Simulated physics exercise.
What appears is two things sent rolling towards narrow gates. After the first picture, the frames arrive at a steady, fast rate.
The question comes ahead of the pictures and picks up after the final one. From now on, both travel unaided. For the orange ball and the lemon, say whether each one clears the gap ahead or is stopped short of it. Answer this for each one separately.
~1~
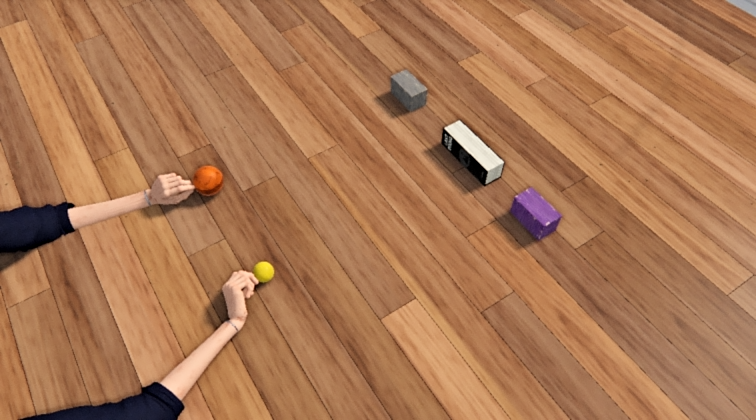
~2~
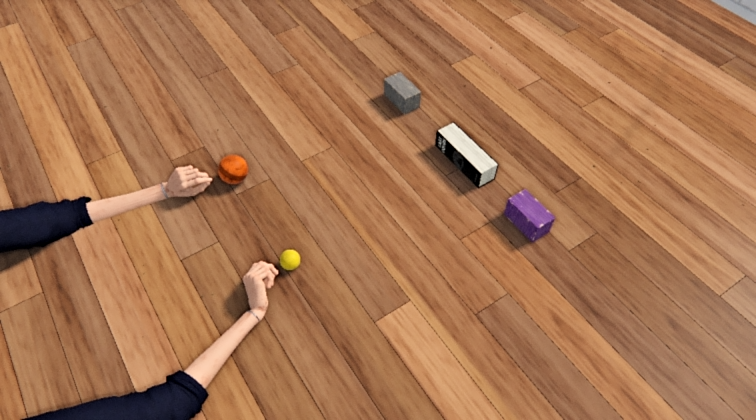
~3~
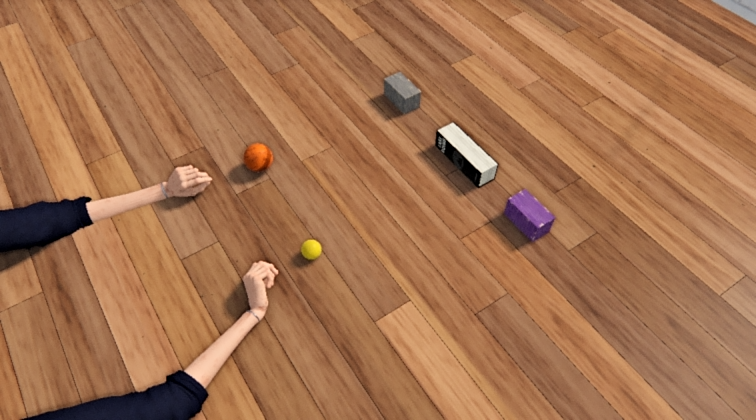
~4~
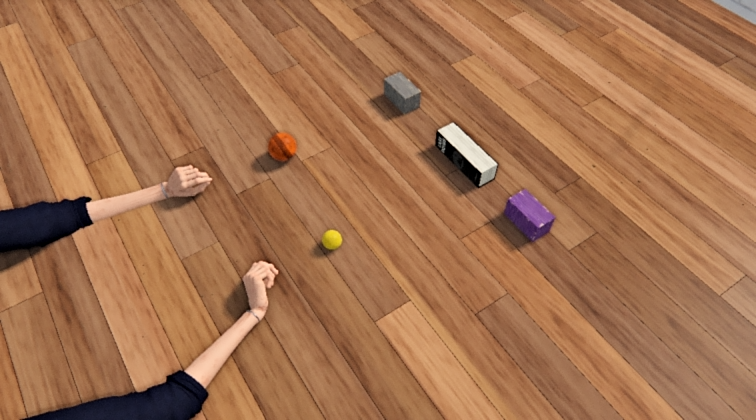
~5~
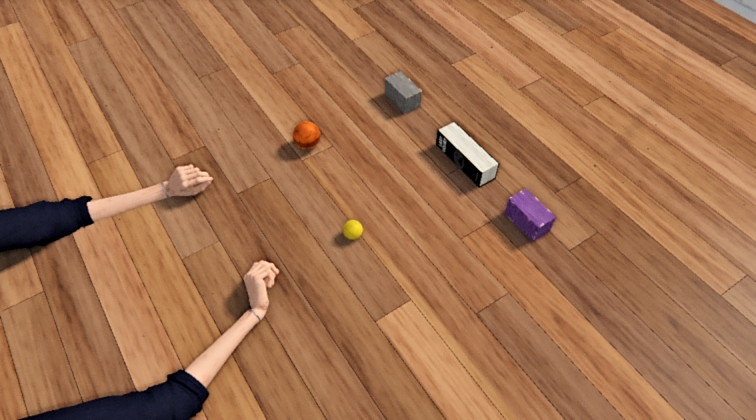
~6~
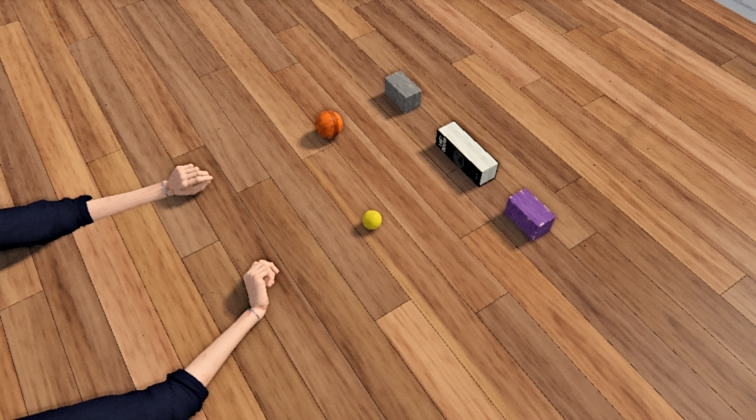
At the end, odds are the orange ball is checked by a block; odds are the lemon is checked by a block.
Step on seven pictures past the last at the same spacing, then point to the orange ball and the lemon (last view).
The first one at (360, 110), the second at (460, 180).
Then, 0.26 s after the last picture, orange ball coming back near (372, 105); lemon heading on near (451, 183).
Then, 0.86 s after the last picture, orange ball coming back near (333, 123); lemon coming back near (445, 195).
By the end, the orange ball is stopped; the lemon is stopped.
